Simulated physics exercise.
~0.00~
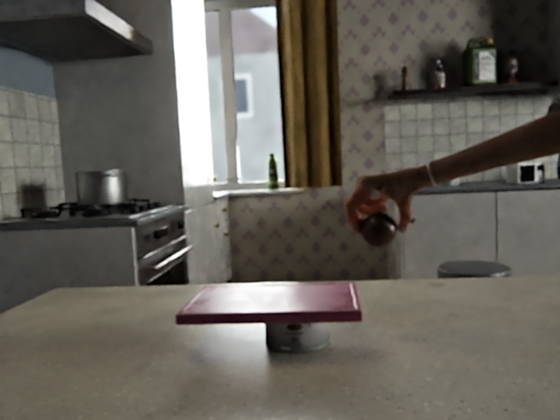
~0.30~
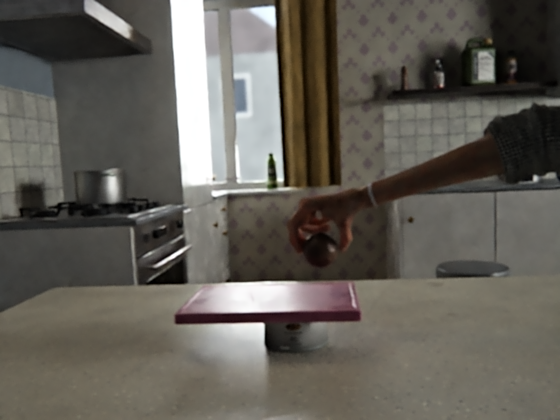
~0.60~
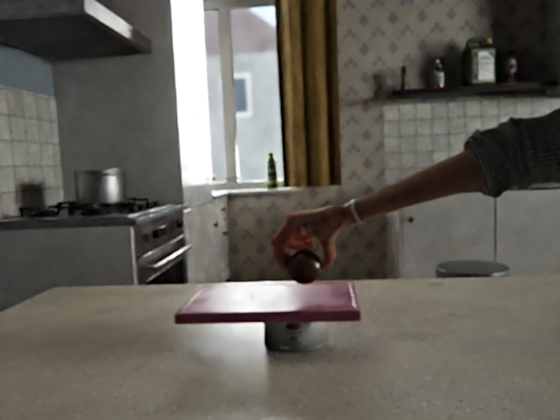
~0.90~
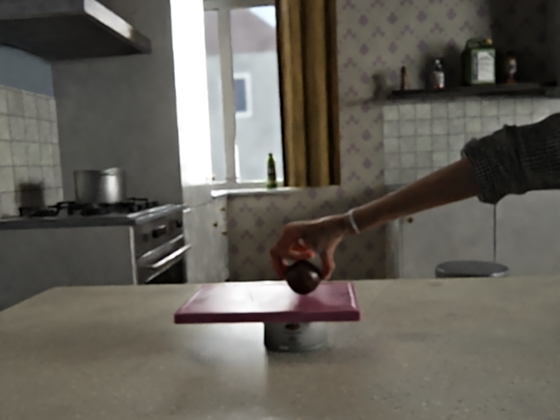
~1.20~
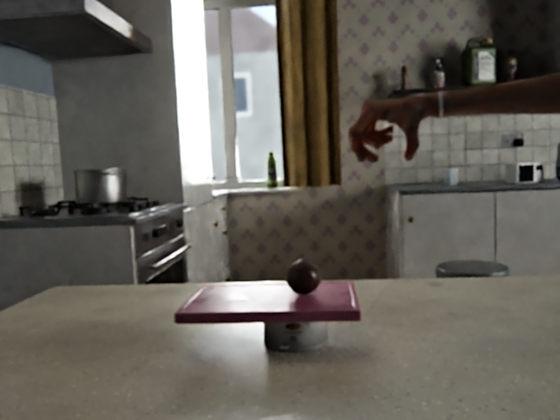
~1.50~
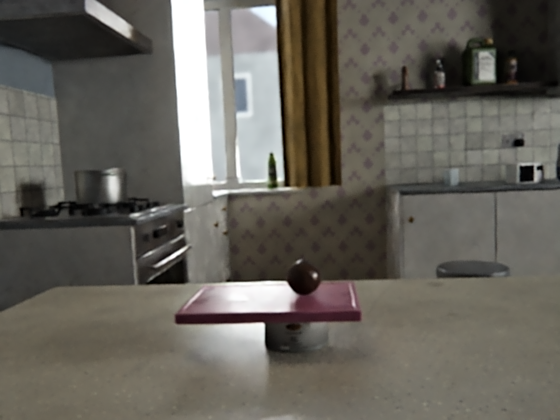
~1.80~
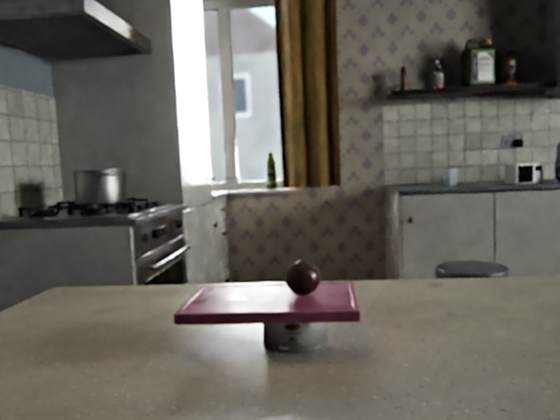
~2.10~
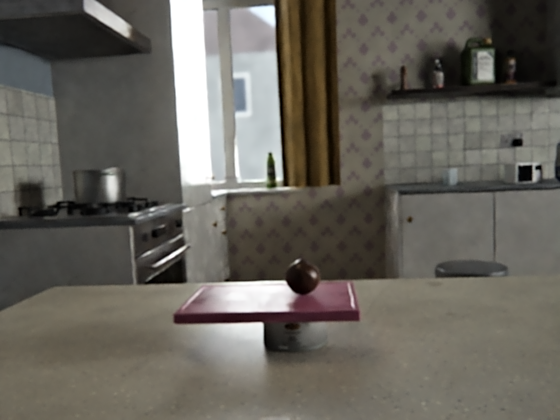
A small round brown object, perhaps an onion, is carried in from the right by a hand above a kitchen counter, where a flat pink lid rests across a small tub. The hand moves left until it is over the lid, then lowers the object onto its upper surface, a little right of the tub. The fingers hold it there briefly, then let go and draw back up to the right, leaving the view. The round object stays where it was set, the lid does not tip, and the stack remains standing.
